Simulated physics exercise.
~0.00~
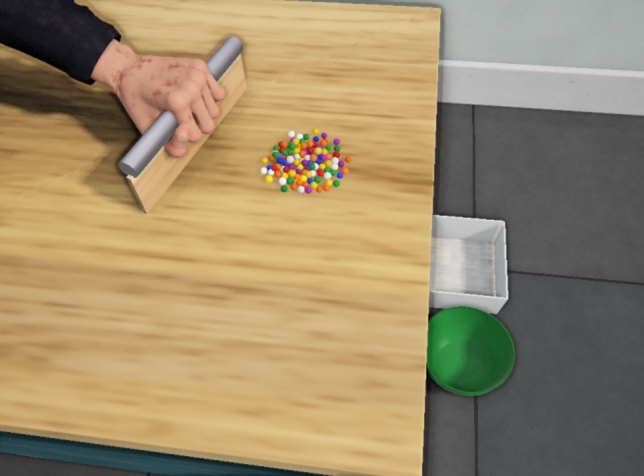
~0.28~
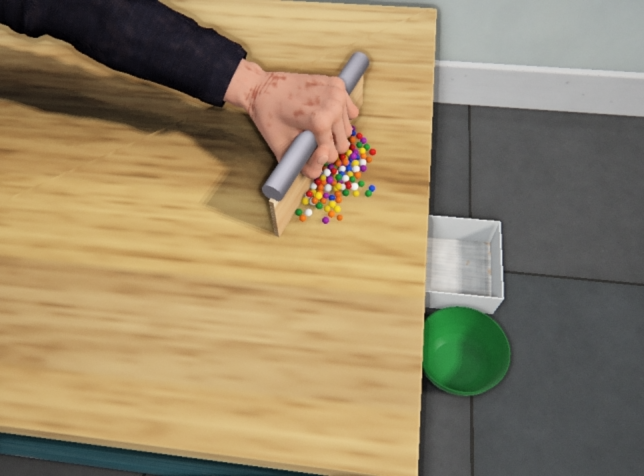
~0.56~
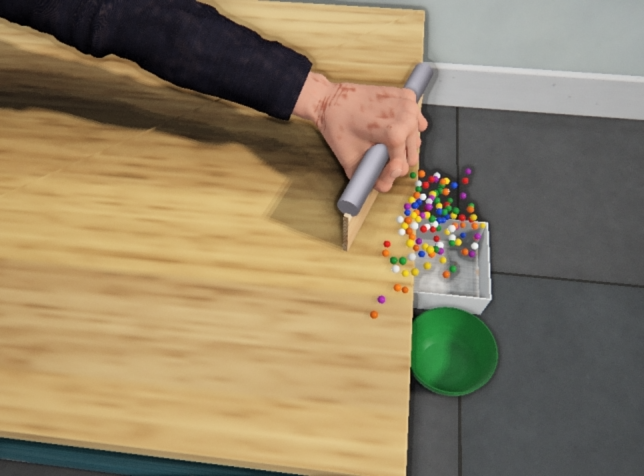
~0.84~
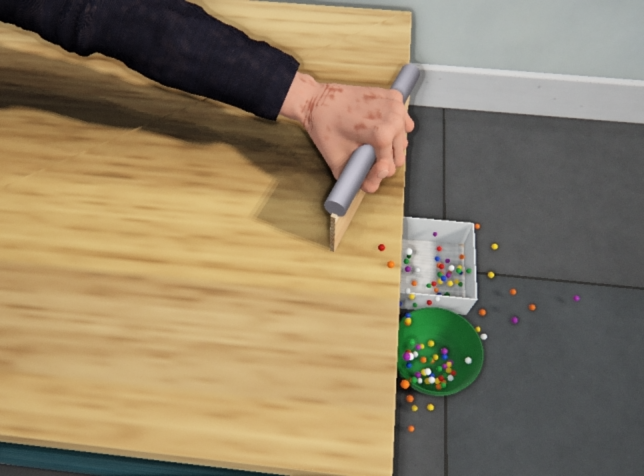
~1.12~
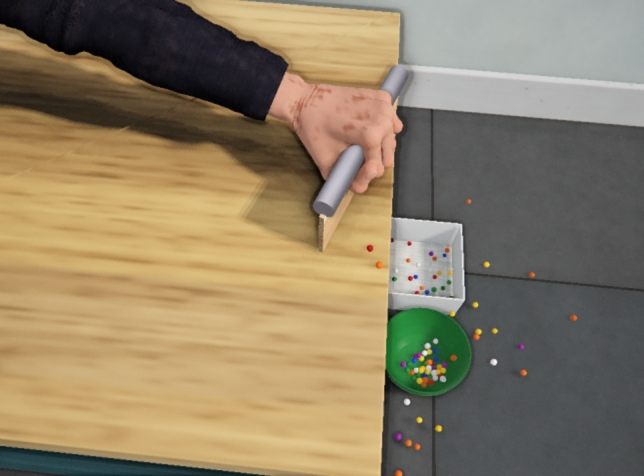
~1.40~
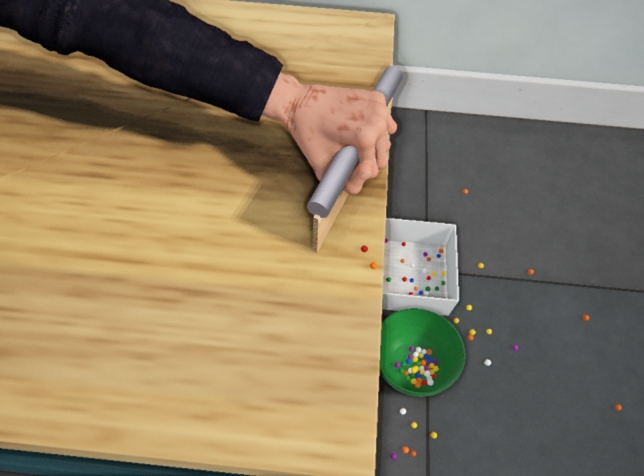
The clip opens on a wooden tabletop where a dark-sleeved hand holds a scraper beside a round patch of colourful beads, with a white tin and a green bowl below the right edge. The hand pushes the scraper right, gathering the beads into a slanting band along its blade. At the edge the scraper stops, and the beads spill over in a loose cloud. They drop into the tin and the bowl, while others scatter across the grey floor. It ends with beads resting in both containers, strays on the tiles, and a couple still on the table.
